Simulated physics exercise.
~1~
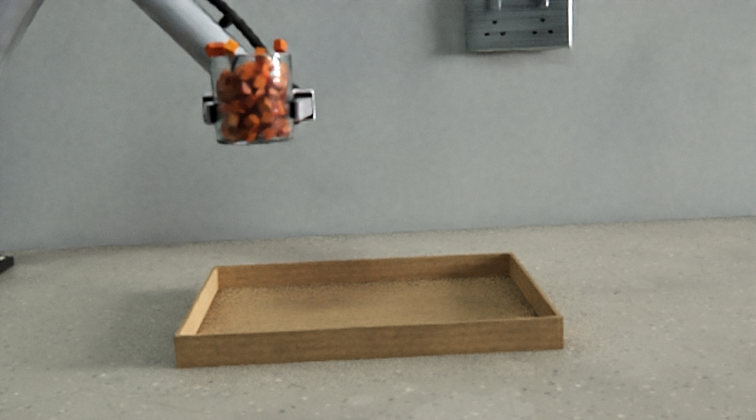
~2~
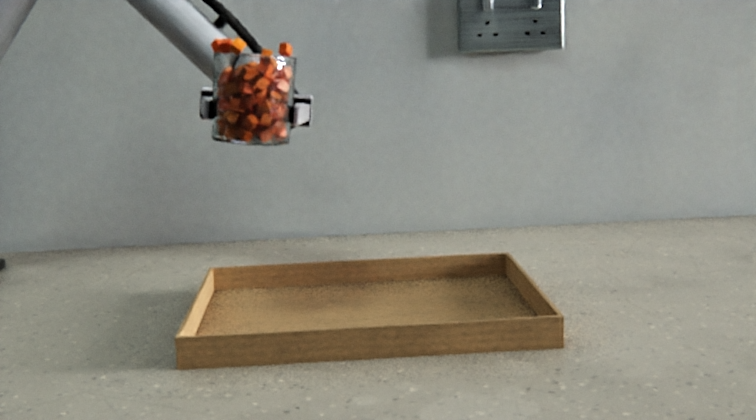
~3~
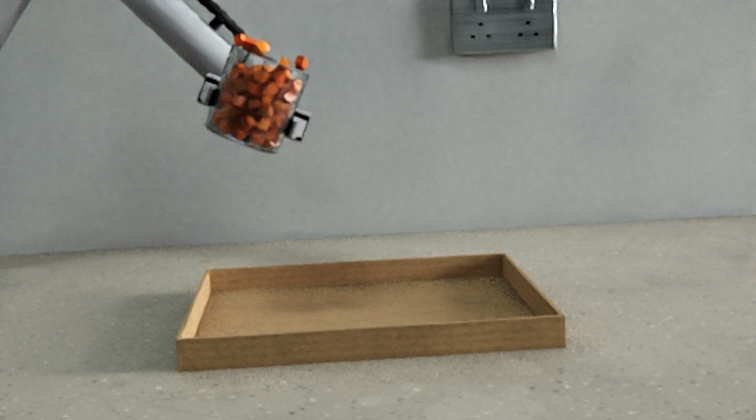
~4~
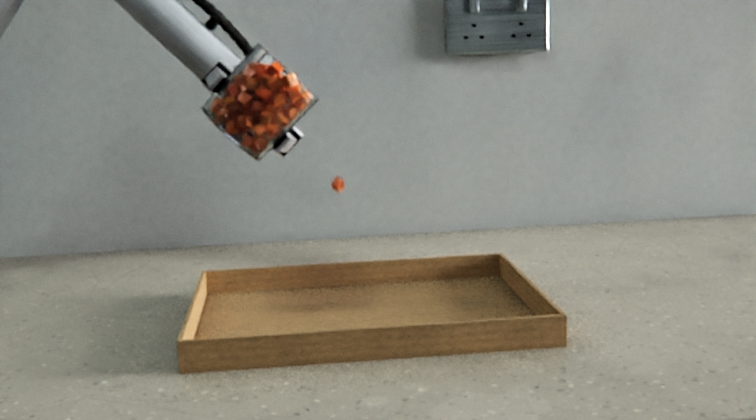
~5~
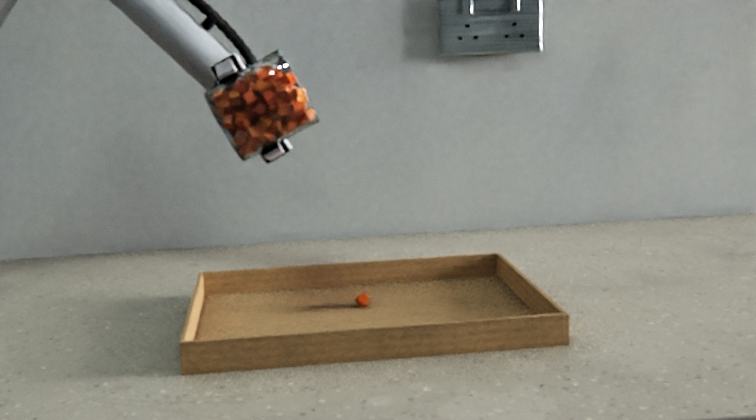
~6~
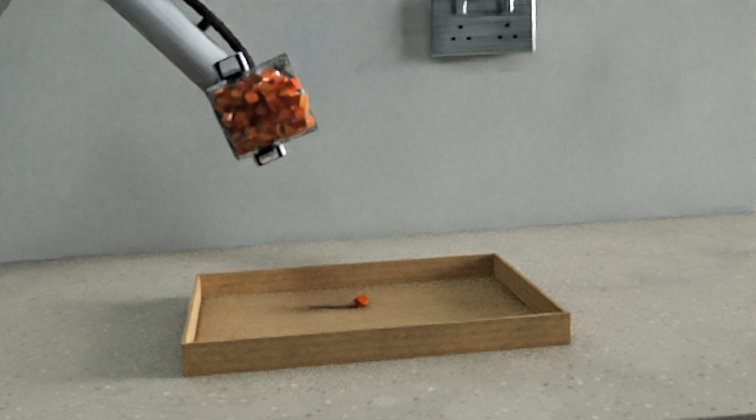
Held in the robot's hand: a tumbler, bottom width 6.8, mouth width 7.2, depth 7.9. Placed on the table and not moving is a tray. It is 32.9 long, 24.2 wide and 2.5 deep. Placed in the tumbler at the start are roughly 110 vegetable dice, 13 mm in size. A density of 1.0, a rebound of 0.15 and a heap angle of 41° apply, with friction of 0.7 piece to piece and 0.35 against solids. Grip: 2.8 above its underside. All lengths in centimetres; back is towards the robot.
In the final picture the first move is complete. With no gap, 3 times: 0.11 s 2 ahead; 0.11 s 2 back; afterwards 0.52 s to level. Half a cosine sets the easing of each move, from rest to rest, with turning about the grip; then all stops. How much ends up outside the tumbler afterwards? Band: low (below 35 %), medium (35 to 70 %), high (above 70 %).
Low.
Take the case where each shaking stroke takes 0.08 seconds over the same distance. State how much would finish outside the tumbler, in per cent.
About 35 per cent, then.
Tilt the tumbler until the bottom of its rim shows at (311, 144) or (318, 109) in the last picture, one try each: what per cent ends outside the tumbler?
I'd put them at some 45 and 5 in a hundred.
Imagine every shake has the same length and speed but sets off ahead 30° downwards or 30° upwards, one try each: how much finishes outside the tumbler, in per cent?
Some 10 and 25 per cent.
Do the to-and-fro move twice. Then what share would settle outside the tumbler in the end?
Approx. 15 per cent.
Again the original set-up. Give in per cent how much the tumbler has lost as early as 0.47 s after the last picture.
I'd put it at some 10 per cent at that point.
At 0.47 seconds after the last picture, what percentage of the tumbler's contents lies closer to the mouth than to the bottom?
Mouth half share: Roughly 50 %.
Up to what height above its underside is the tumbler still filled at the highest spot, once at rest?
Height at rest: Approx. 8.0 cm.
Then, 0.47 s after the last picture, tilted 70° forward, highest piece 23 above the table; 99 in the tumbler, 7 in the tray, 5 in flight or on a rim.
Then, 0.94 s after the last picture, tilted 30° forward, highest piece 25 above the table; 94 in the tumbler, 17 in the tray.
Then, 1.38 s after the last picture, level, highest piece 26 above the table; 94 in the tumbler, 17 in the tray.
Then, 2.43 s after the last picture, level, highest piece 26 above the table; 94 in the tumbler, 17 in the tray.
Final count, 94 in the tumbler, 17 in the tray. That is 15 % outside the tumbler.
